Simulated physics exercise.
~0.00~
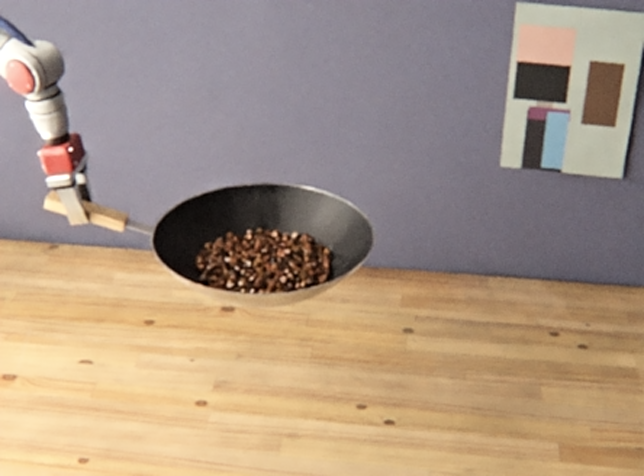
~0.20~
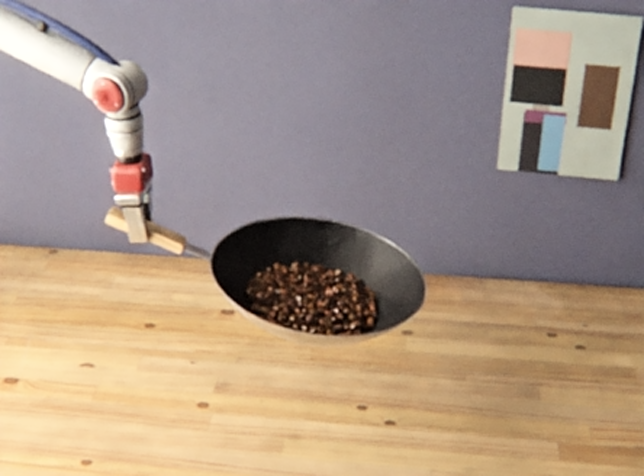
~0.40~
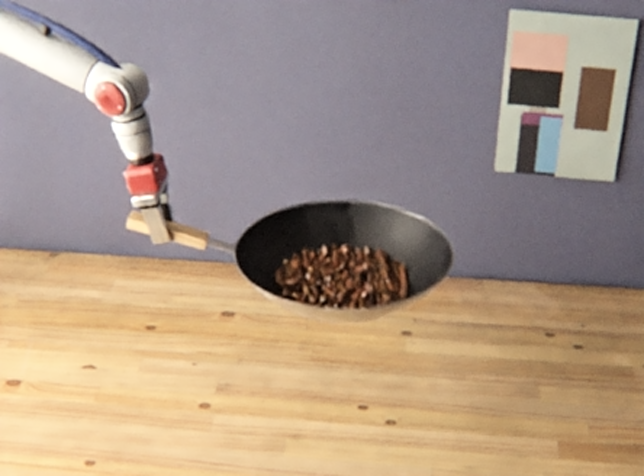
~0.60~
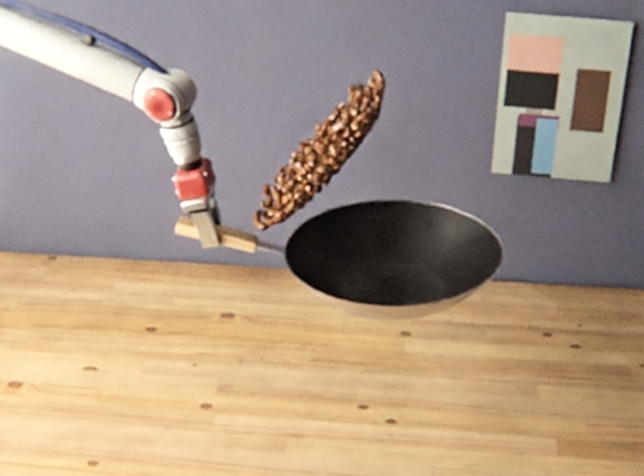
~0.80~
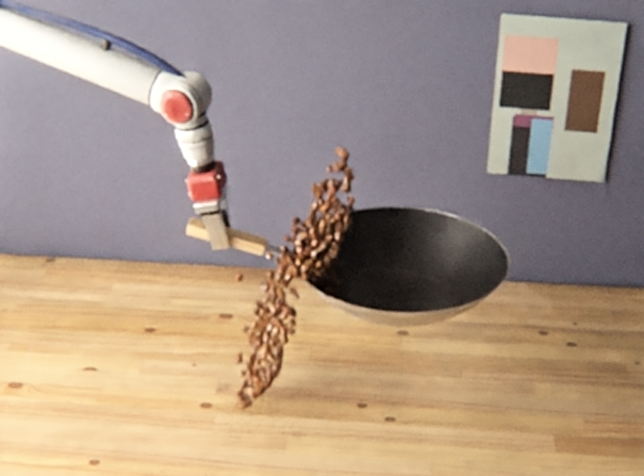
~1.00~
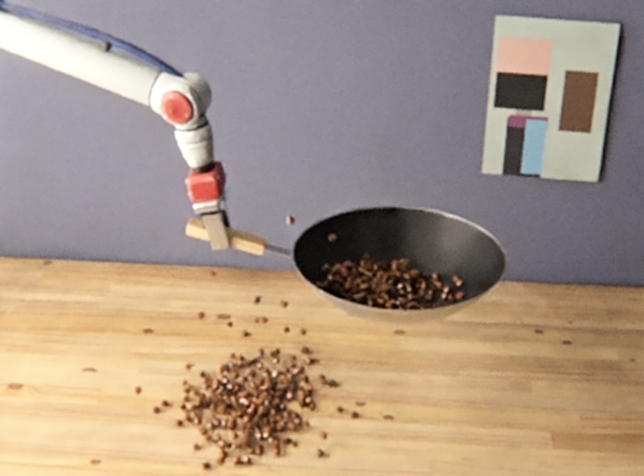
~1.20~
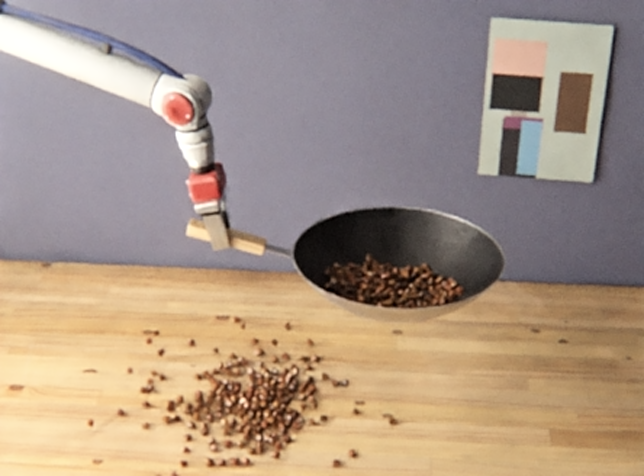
Above a wooden table, a robot arm tosses brown pellets from a wok, spilling about half.
